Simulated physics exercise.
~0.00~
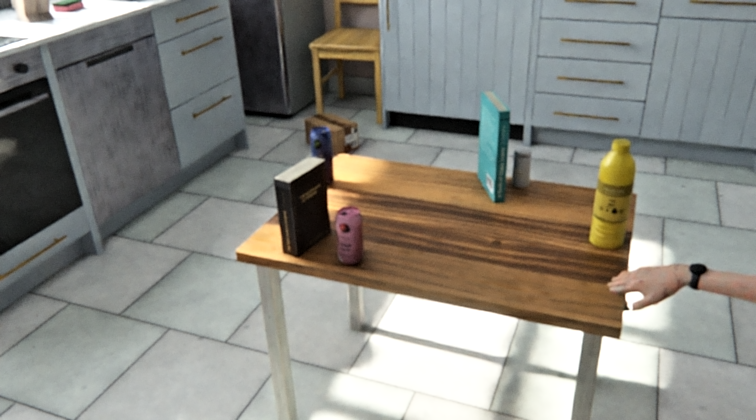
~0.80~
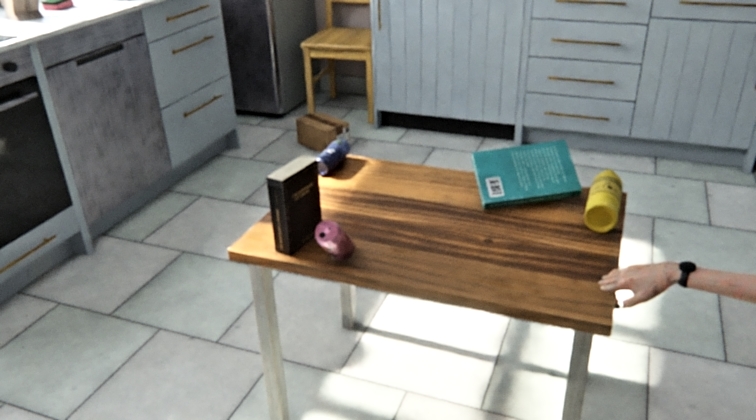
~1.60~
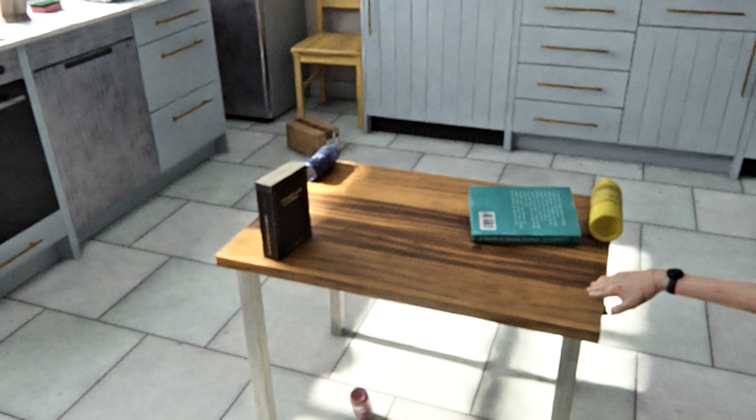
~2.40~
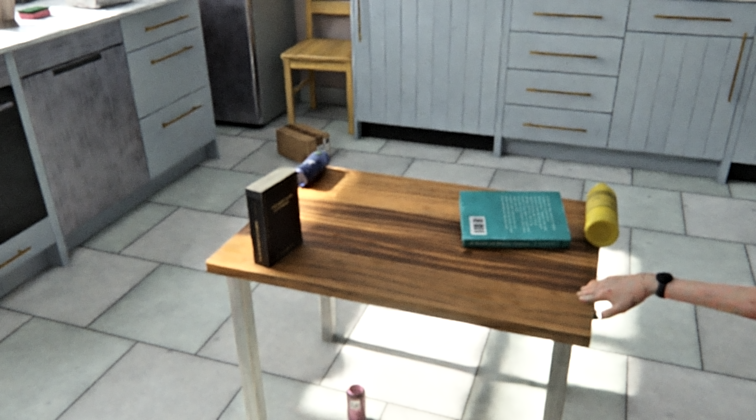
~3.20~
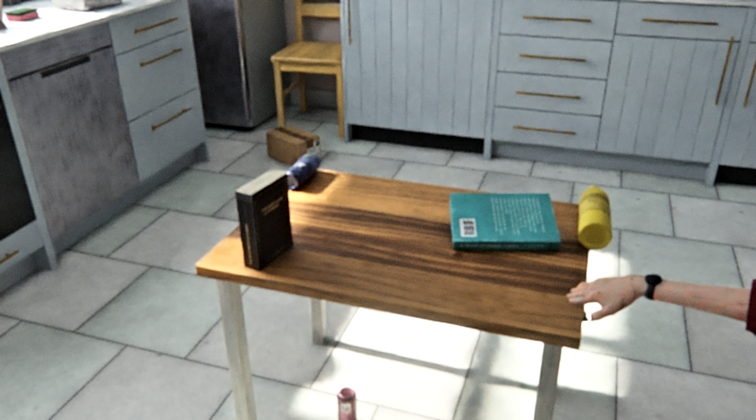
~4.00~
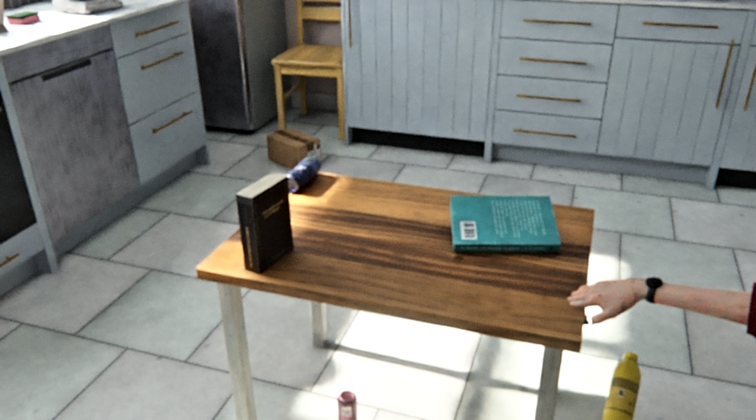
A hand resting by a wooden table as cans, a turquoise book and yellow bottle topple, the black book staying upright.
